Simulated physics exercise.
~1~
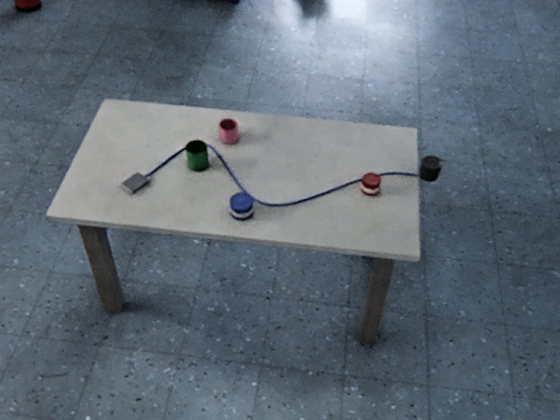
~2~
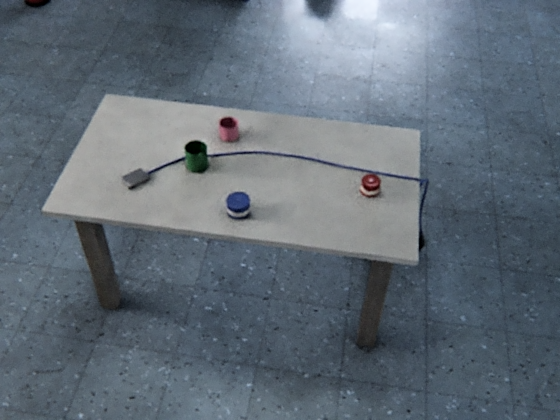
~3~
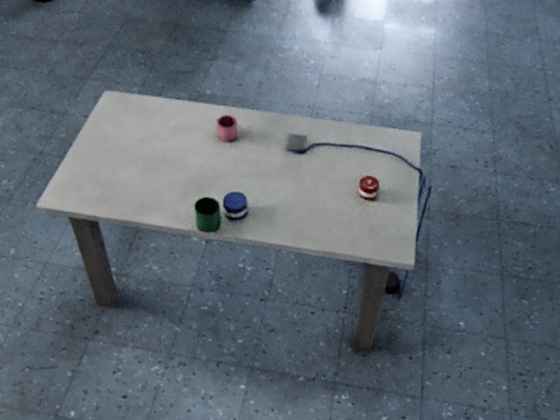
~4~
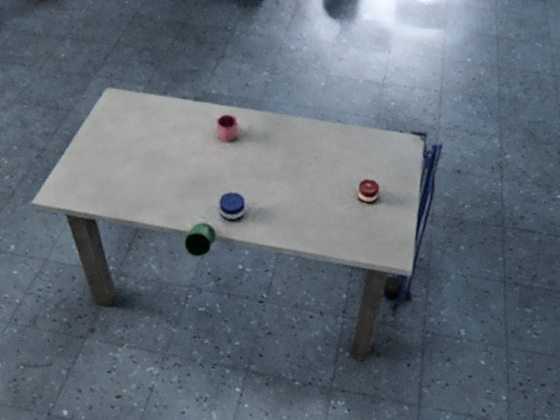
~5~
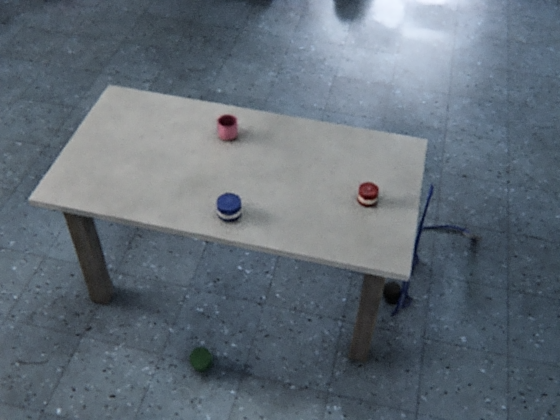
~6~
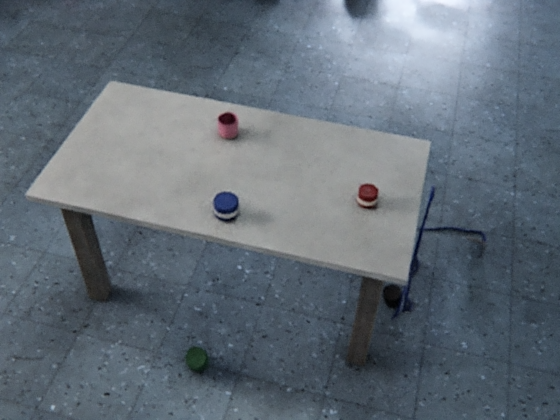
A black speaker dropped off the right edge of the table, pulling its cable and the grey phone after it, while the green cup slid to the front edge and fell too, leaving the pink mug, blue tin and red canister on top.
